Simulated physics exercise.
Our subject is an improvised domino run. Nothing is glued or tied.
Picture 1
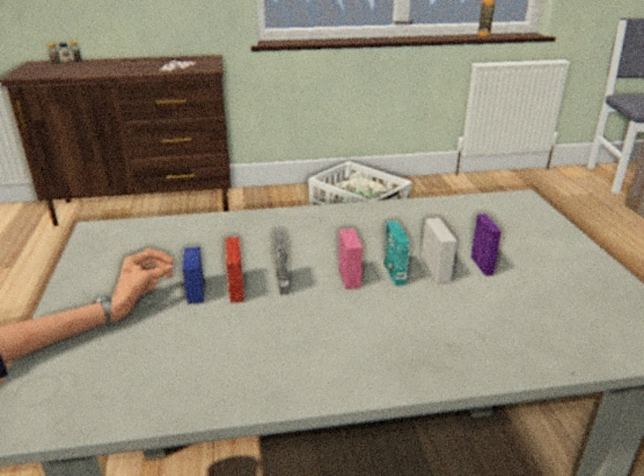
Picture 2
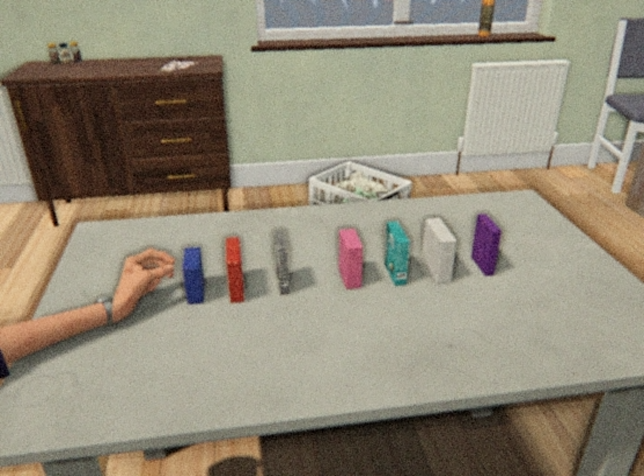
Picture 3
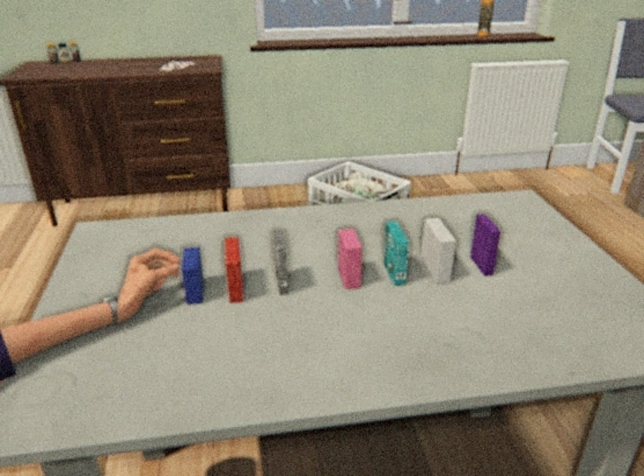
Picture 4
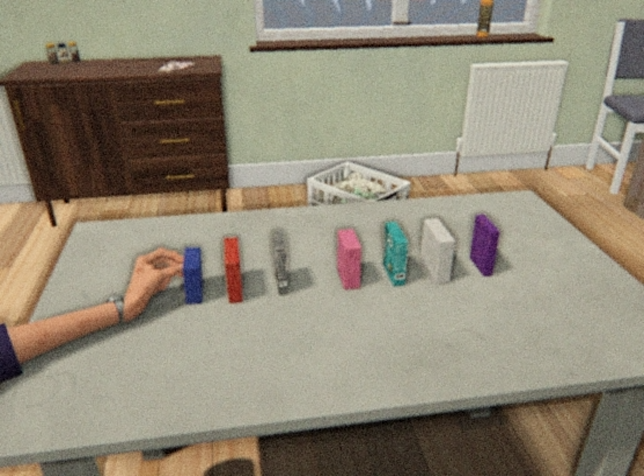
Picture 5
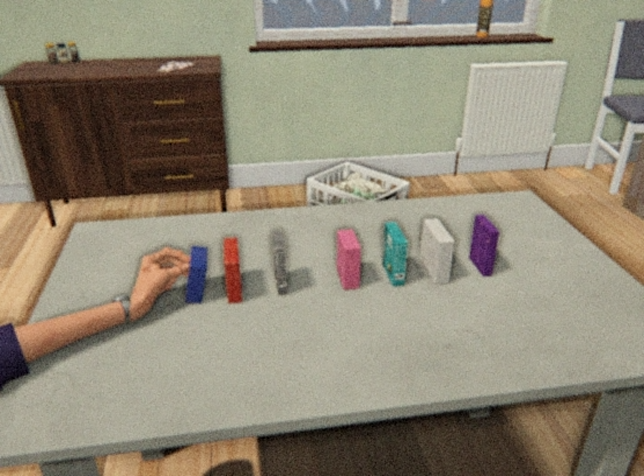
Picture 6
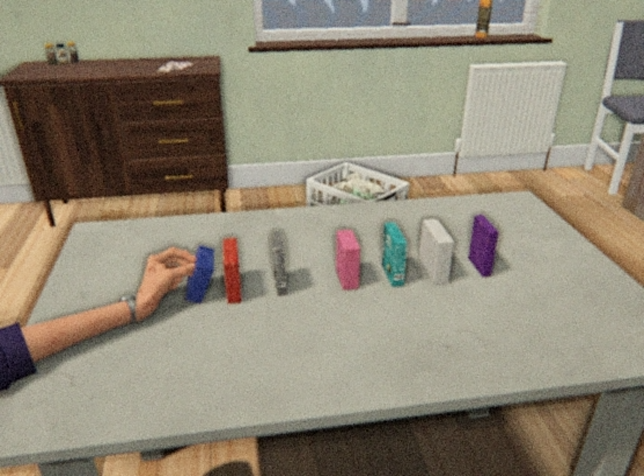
At the start, seven upright blocks stand in a row across a grey table, with a gap between the grey and pink ones, while a hand hovers left of the blue one. The hand moves right to the blue block and pushes its top, leaning it toward the still-upright red one.
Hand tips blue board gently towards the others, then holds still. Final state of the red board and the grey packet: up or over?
Red board: Over, grey packet: Over.
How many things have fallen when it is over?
That adds up to 3 in total.
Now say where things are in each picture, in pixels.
In the first picture, red board (234, 270); grey packet (282, 263).
In the second picture, turquoise packet (396, 254); pink block (351, 259).
In the third picture, white board (437, 250); turquoise packet (395, 254).
In the fourth picture, blue board 3° over; pink block (349, 259); white board (436, 251).
In the fifth picture, blue board 13° over; turquoise packet (394, 254); pink block (349, 259).
In the sixth picture, blue board 23° over; red board (232, 271); grey packet (279, 264).
Then, 0.40 s after the last picture, blue board 60° over; red board tipped 32° from how it was near (246, 269).
Then, 0.50 s after the last picture, blue board 69° over; red board tipped 67° from how it was near (259, 275); grey packet tipped 28° from how it was near (292, 263).
Then, 0.60 s after the last picture, blue board 70° over; grey packet on its side near (314, 278); red board on its side near (264, 280).
At rest, tipped over on the table, red board and grey packet; the other 3 in place. Seen from the same camera at the end, red board near (265, 281), grey packet near (314, 279).
